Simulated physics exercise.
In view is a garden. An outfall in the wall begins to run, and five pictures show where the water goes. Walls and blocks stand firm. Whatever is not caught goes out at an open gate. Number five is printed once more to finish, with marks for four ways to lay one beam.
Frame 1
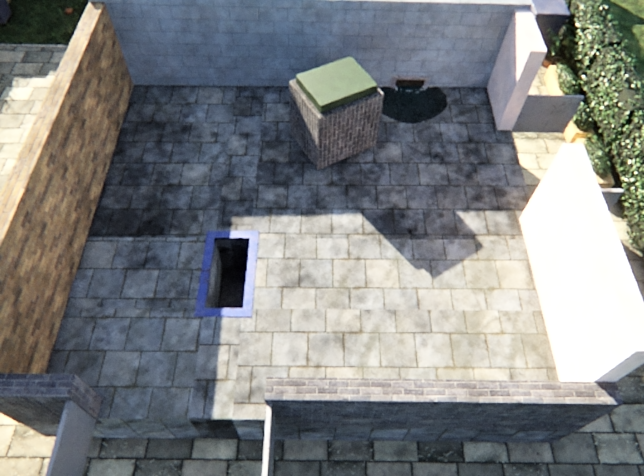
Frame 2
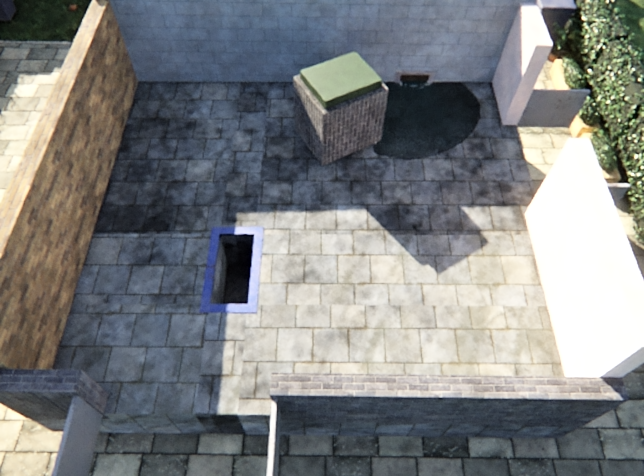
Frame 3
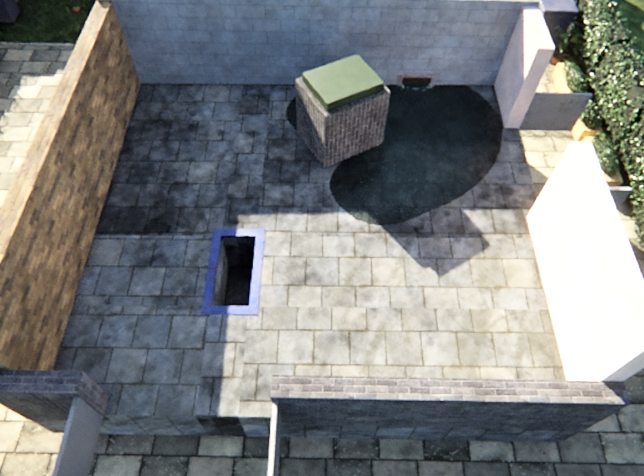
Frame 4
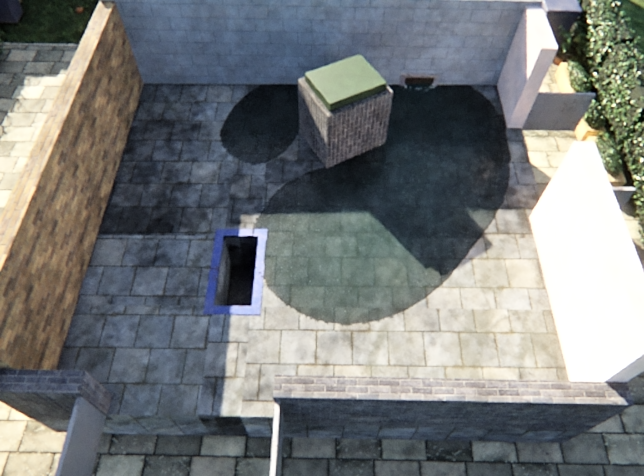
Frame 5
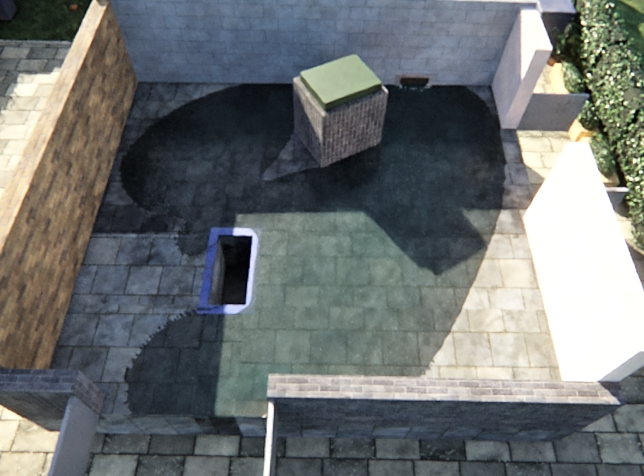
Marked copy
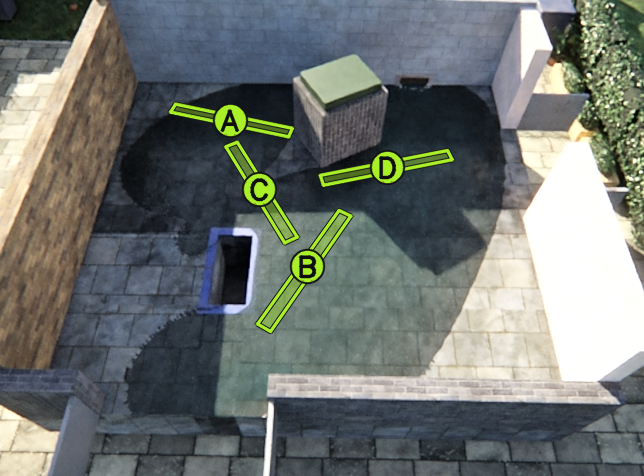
The footage shows a walled, paved garden from above as dark water spreads from an opening near the back wall, passing around a brick block with a green top, then across the paving to a blue-rimmed rectangular gully.
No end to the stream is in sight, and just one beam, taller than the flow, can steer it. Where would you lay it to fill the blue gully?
Best: A.
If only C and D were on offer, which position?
That is position C.
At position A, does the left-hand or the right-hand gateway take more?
More leaves on the left.
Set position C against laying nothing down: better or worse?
It is worse.
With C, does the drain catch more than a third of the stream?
No, it does not.
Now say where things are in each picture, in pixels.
Outfall at (410, 82); blue gully at (228, 272); open gate at (187, 399); open gate at (508, 172); 3 % of the ground under water, visible out to (443, 107); blue gully still dry, in the first picture.
In the second picture, 9 % of the ground under water, visible out to (396, 151); blue gully still dry.
In the third picture, 19 % of the ground under water, visible out to (350, 209); blue gully still dry.
In the fourth picture, 39 % of the ground under water, visible out to (277, 292); blue gully still dry.
In the fifth picture, 60 % of the ground under water, visible out to (211, 341); blue gully taking water.
In lime, A from (173, 108) to (290, 132); B from (264, 327) to (344, 213); C from (231, 144) to (291, 239); D from (321, 180) to (449, 155).
With A, about 24 % of the stream goes into the blue gully, about 75 % out by the gates.
With B, about 13 % of the stream goes into the blue gully, about 86 % out by the gates.
With C, about 14 % of the stream goes into the blue gully, about 85 % out by the gates.
With D, about 10 % of the stream goes into the blue gully, about 90 % out by the gates.
